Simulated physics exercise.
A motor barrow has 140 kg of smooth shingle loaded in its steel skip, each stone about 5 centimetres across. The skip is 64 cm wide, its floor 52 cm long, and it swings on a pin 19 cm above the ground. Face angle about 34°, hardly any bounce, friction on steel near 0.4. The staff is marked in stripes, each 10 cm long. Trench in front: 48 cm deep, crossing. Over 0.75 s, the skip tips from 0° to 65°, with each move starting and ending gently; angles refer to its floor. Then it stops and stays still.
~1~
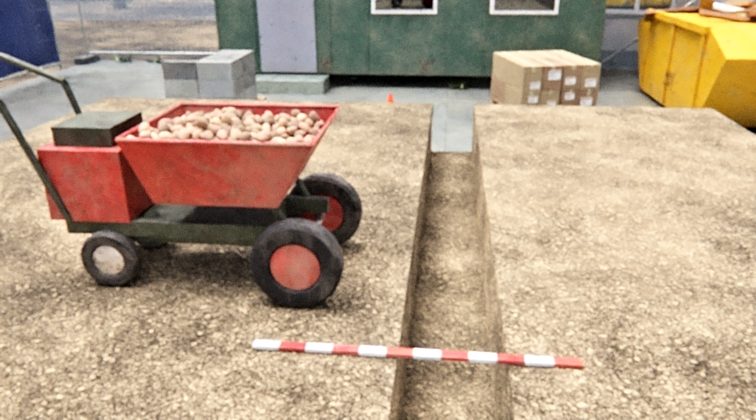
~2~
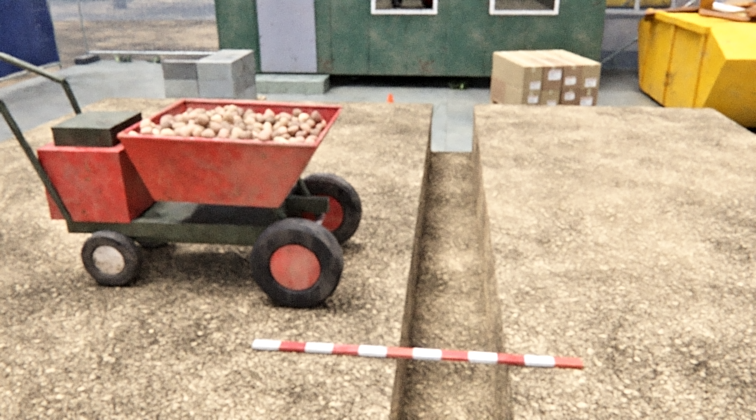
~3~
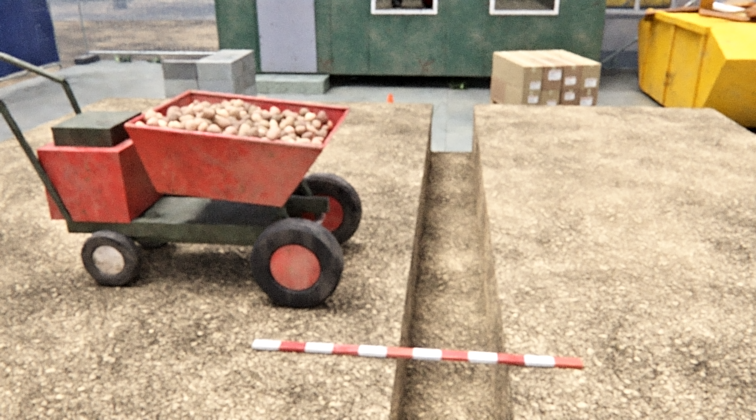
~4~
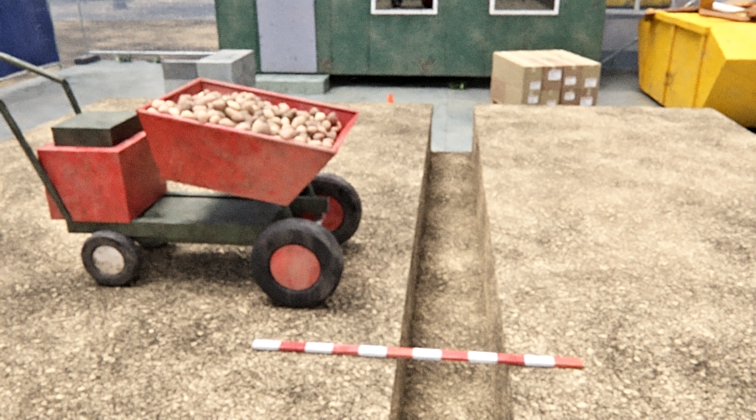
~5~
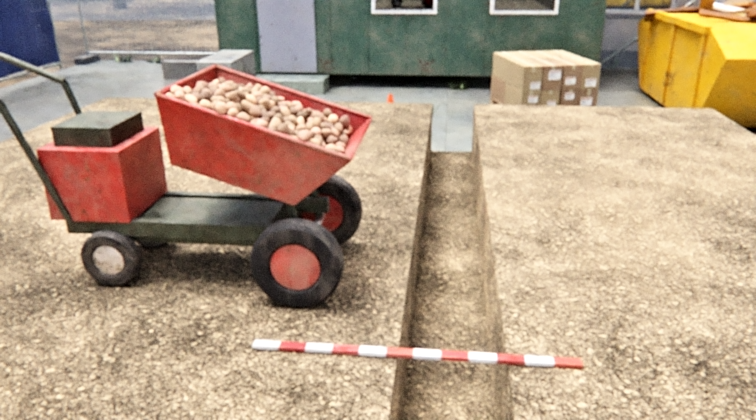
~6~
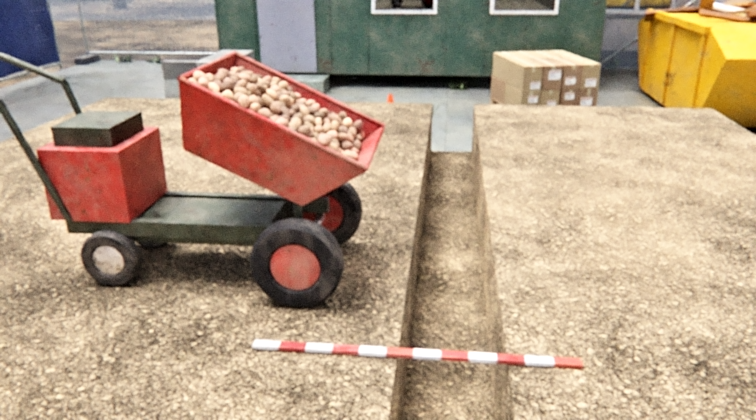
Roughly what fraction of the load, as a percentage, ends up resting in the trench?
Roughly 59 per cent of the load.
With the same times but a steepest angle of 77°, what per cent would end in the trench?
Some 70 in a hundred, I'd say.
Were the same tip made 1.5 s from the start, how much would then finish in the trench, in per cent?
75 %.
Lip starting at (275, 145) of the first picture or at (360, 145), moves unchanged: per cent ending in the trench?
It'd be around 80 per cent and after that around 30 per cent.
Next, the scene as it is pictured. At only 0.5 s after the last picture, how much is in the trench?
I'd say near 25 per cent at that time.
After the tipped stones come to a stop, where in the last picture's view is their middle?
Look at roughly (473, 351).
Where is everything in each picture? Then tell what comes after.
In the first picture, lip at (311, 145), floor tilted 0°, highest stones at (241, 119).
In the second picture, the skip is at 1°, its lip at (314, 146); the top of the load is at (235, 117).
In the third picture, the skip is at 5°, its lip at (323, 148); the top of the load is at (215, 111).
In the fourth picture, the skip is at 11°, its lip at (336, 152); the top of the load is at (207, 101).
In the fifth picture, the skip is at 18°, its lip at (351, 159); the top of the load is at (219, 88).
In the sixth picture, the skip is at 25°, its lip at (367, 169); the top of the load is at (234, 76).
Then, 0.2 s after the last picture the floor is at 55°, 100 % in the skip; the foremost stones are at (409, 192).
Then, 0.5 s after the last picture the floor is at 65°, 72 % in the skip, 27 % in the trench, 2 % past the trench; the foremost stones are at (507, 267).
Then, 0.9 s after the last picture the floor is at 65°, 35 % in the skip, 35 % in the trench, 30 % past the trench; the foremost stones are at (660, 284).
Then, 2.8 s after the last picture the floor is at 65°, 11 % in the skip, 59 % in the trench, 30 % past the trench; the foremost stones are past the picture's edge.
